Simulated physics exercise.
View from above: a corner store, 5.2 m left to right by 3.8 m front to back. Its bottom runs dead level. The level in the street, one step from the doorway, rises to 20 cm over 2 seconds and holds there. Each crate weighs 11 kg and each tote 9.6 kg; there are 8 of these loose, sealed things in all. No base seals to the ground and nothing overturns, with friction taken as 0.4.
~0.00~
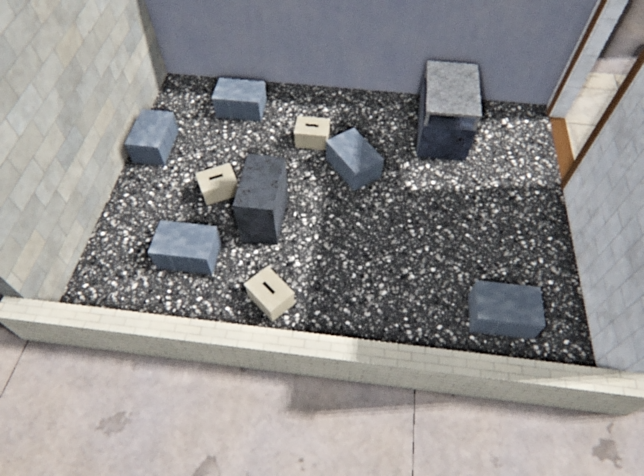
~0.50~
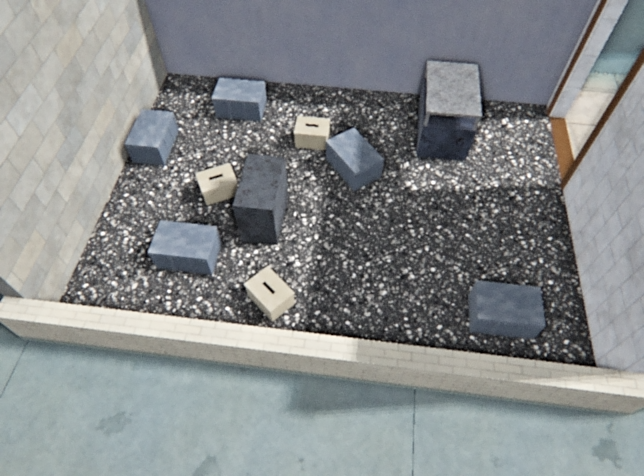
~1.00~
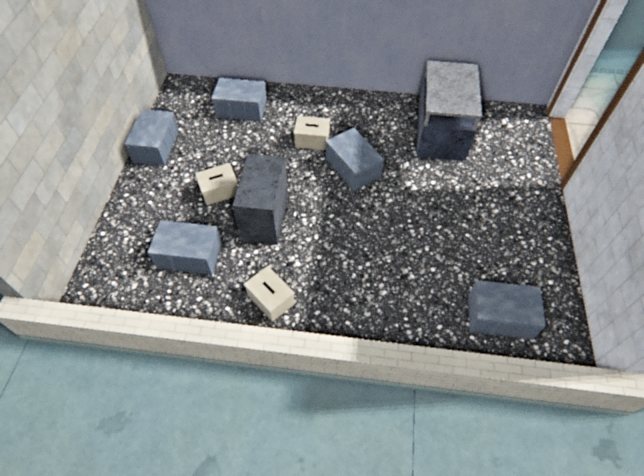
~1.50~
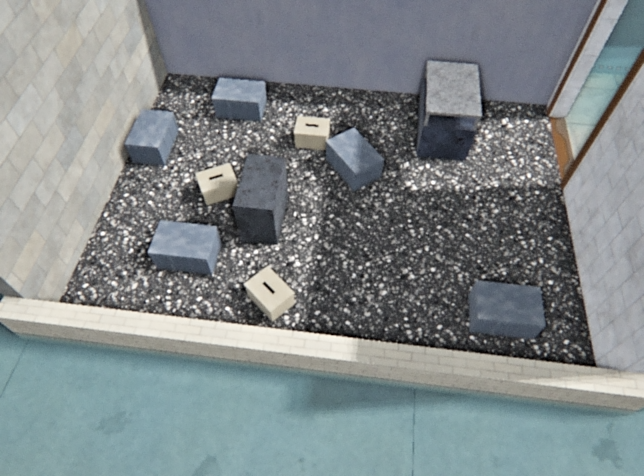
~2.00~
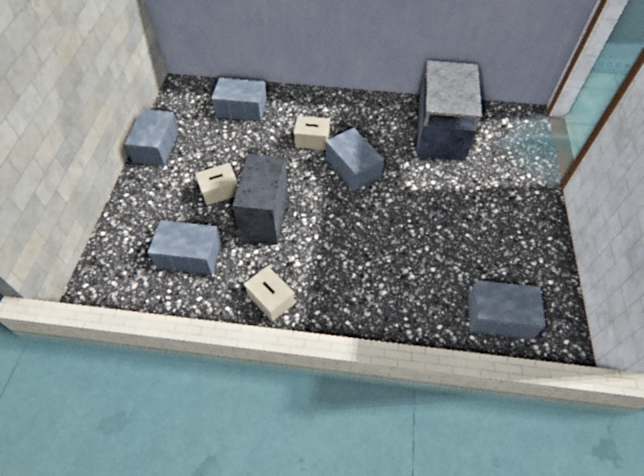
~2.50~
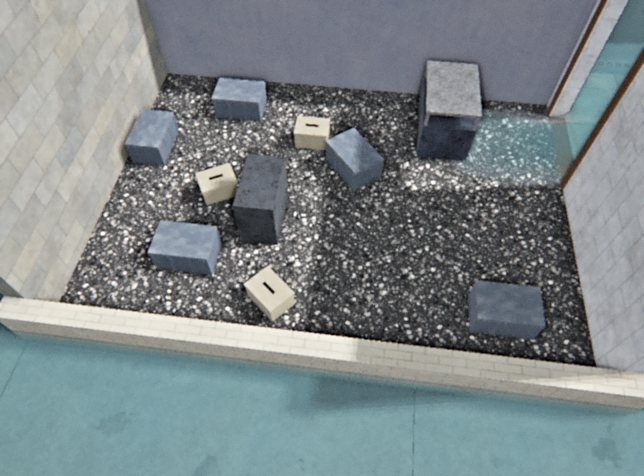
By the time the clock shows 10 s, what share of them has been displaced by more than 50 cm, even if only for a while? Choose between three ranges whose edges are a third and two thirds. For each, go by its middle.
The range is the lowest, under a third.
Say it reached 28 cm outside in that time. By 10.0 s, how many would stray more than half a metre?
Then it comes to 5.
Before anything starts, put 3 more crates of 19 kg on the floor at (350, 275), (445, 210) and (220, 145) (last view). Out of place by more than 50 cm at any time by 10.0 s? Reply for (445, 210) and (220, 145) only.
So the first ends up beyond that distance while the second ends up within that distance.
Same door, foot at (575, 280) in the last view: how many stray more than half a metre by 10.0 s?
The count would be 5.
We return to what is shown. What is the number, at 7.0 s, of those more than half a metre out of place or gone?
By that time the total stands at 0.
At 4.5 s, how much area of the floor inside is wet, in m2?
Roughly 9.5 m2.
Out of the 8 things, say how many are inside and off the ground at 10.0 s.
Of them, 2.
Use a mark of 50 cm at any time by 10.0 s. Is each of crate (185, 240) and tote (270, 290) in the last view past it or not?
Smaller; bigger.
After 3.5 s 0 of 8 are over 50 cm from their spots; 0 afloat.
After 4.5 s 0 of 8 are over 50 cm from their spots; 0 afloat.
After 7.0 s 0 of 8 are over 50 cm from their spots; 1 afloat.
After 10.0 s 1 of 8 are over 50 cm from their spots, and 1 have been at some point; 2 afloat.
